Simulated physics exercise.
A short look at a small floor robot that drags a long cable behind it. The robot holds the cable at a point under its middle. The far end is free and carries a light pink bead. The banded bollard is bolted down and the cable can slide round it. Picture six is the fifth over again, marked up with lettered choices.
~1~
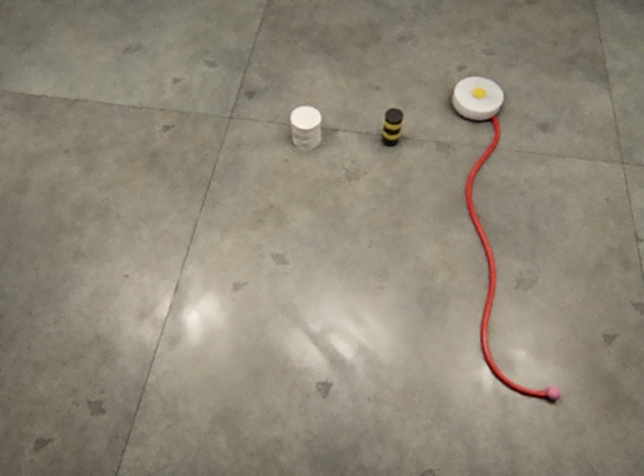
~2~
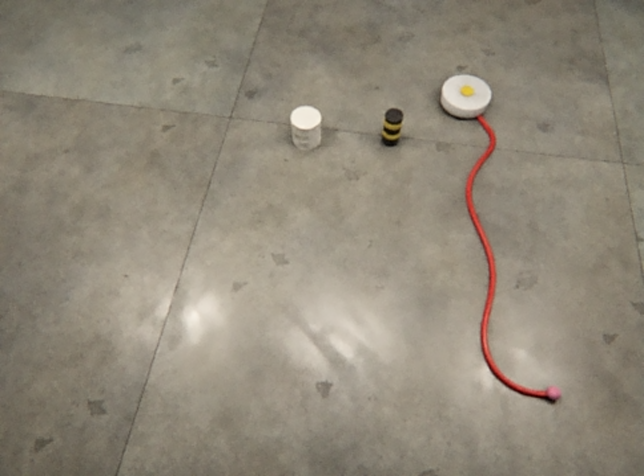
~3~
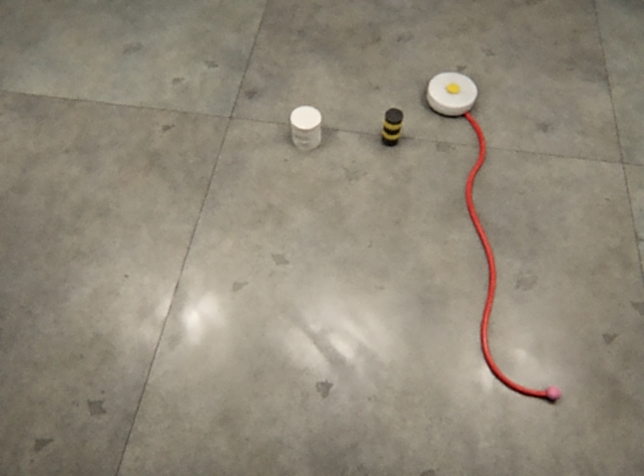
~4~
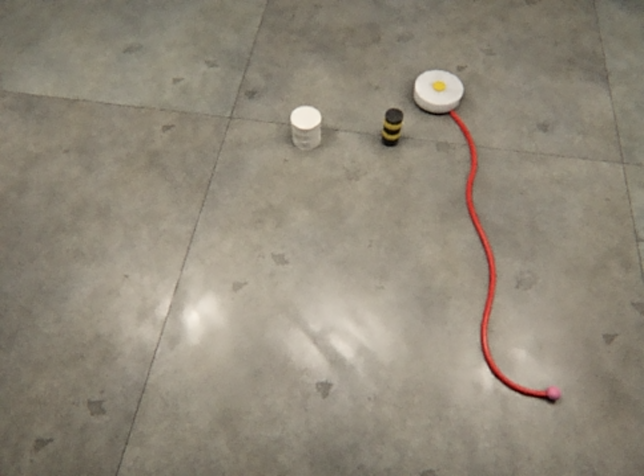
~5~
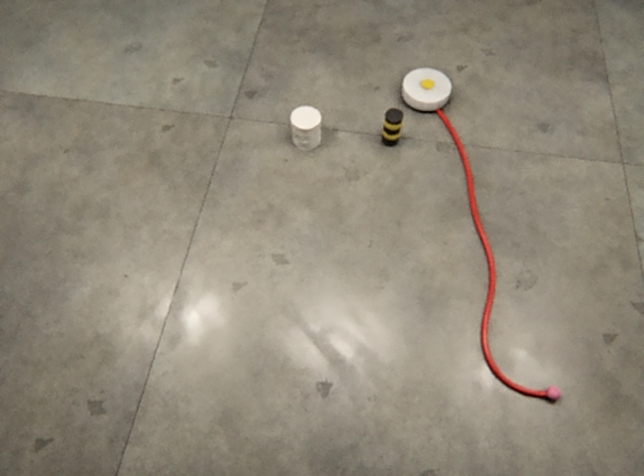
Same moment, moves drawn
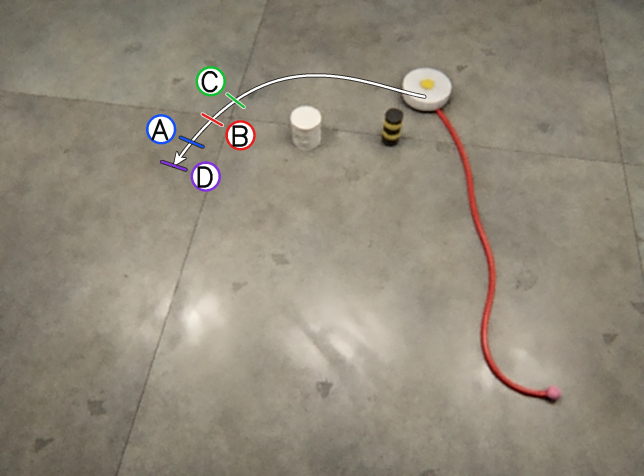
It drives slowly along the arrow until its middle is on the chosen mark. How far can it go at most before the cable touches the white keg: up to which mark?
No farther than B.
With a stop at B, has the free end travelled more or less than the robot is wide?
By then, more.
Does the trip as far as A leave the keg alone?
No.
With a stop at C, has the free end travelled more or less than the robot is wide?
By then, more.
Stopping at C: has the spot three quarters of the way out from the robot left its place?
Yes.
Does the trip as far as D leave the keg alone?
No.
On the marked copy, A at (192, 142); B at (212, 120); C at (235, 101); D at (174, 166); the route from (424, 97) via (278, 80) to (174, 166).
With B. Early on, robot (346, 72), middle of the cable (444, 194), free end (523, 367).
Further on, robot (267, 78), middle of the cable (408, 152), free end (494, 302).
At the end, robot (211, 114), middle of the cable (384, 131), free end (473, 262); only the bollard has been touched, if anything.
As for the rest, A brings the cable against the keg; C is safe but short; D brings the cable against the keg.
